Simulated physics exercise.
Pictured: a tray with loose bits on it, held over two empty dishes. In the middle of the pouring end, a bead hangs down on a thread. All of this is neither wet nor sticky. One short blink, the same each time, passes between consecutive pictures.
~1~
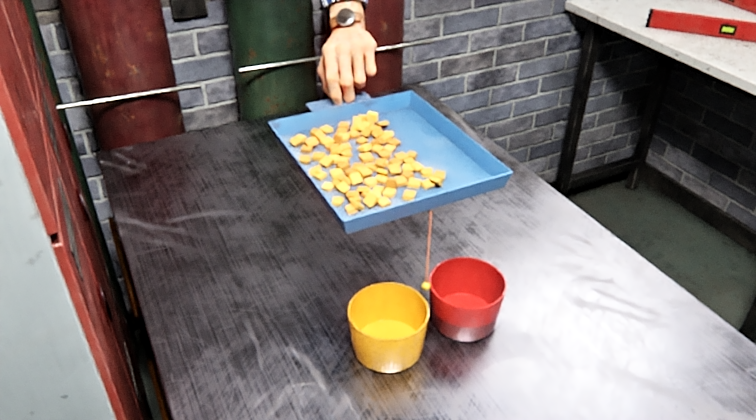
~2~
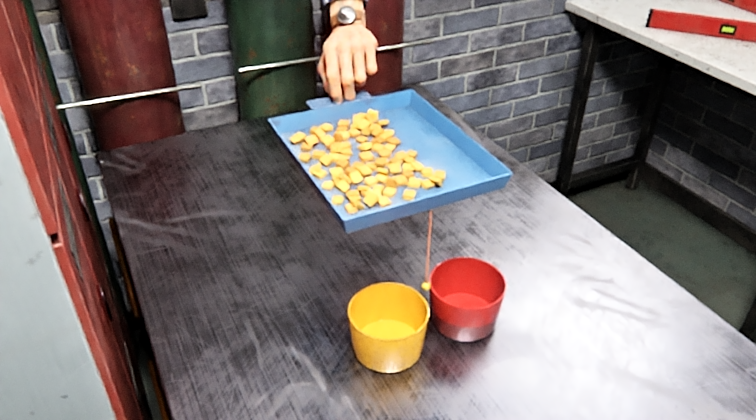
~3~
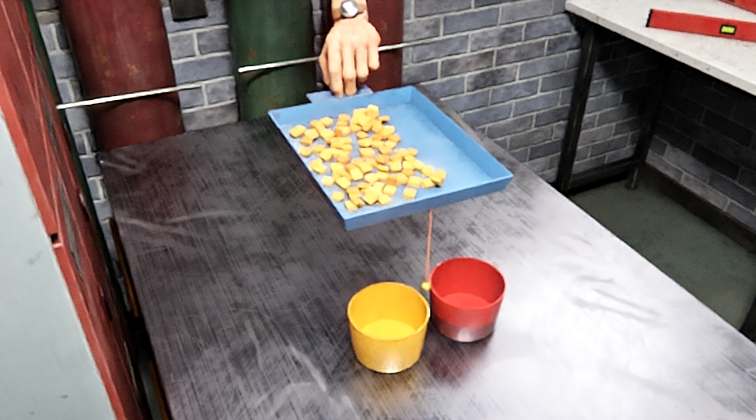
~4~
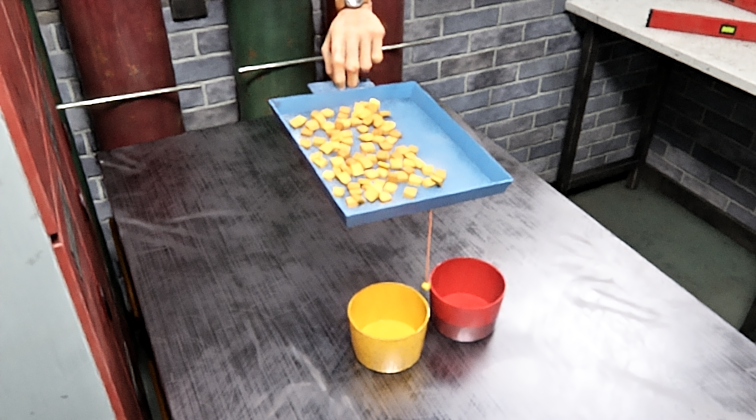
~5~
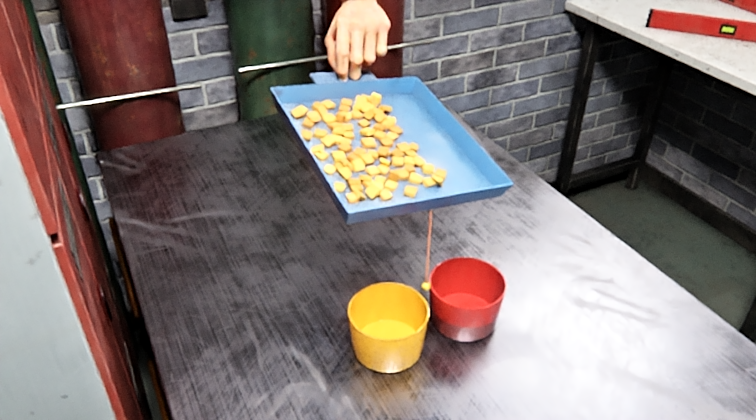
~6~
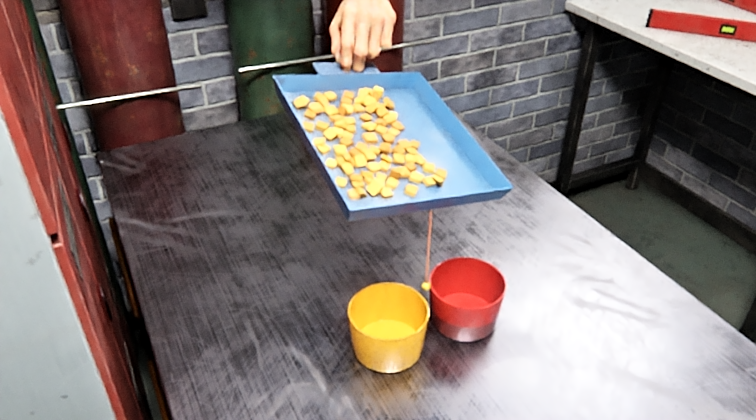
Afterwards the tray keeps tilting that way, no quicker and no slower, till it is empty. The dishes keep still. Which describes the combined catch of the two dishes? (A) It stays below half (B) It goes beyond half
B, it goes beyond half.
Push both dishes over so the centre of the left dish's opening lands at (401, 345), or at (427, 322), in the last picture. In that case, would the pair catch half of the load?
In the first position shy of half, in the second shy of half.
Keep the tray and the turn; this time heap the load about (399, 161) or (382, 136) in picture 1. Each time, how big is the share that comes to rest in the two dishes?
First some 90, then 60 per cent.
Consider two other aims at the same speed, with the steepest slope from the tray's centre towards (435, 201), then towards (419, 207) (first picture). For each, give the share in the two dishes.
Lab note: Try one about 30 %, try two about 20 %.
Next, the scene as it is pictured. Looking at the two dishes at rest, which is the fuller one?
It's the right of the two that is fuller.
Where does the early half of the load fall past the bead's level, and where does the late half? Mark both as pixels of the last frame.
Near (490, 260) to start, and near (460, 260) afterwards.
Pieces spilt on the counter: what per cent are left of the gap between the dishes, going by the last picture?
About 0 percent.
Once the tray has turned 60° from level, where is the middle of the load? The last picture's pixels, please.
The load is centred around (460, 175).
Just after the last frame, tray tipped steeply; almost all on the tray; just a few in the air.
A moment on, tray tipped right over; the larger part on the tray; about a tenth in the right dish; about a tenth outside both; just a few in the air.
Further on, tray tipped past a quarter turn; roughly two thirds in the right dish; roughly a quarter outside both.
When it is over, tray tipped past a quarter turn; not one in the left dish; roughly two thirds in the right dish; roughly a quarter outside both.
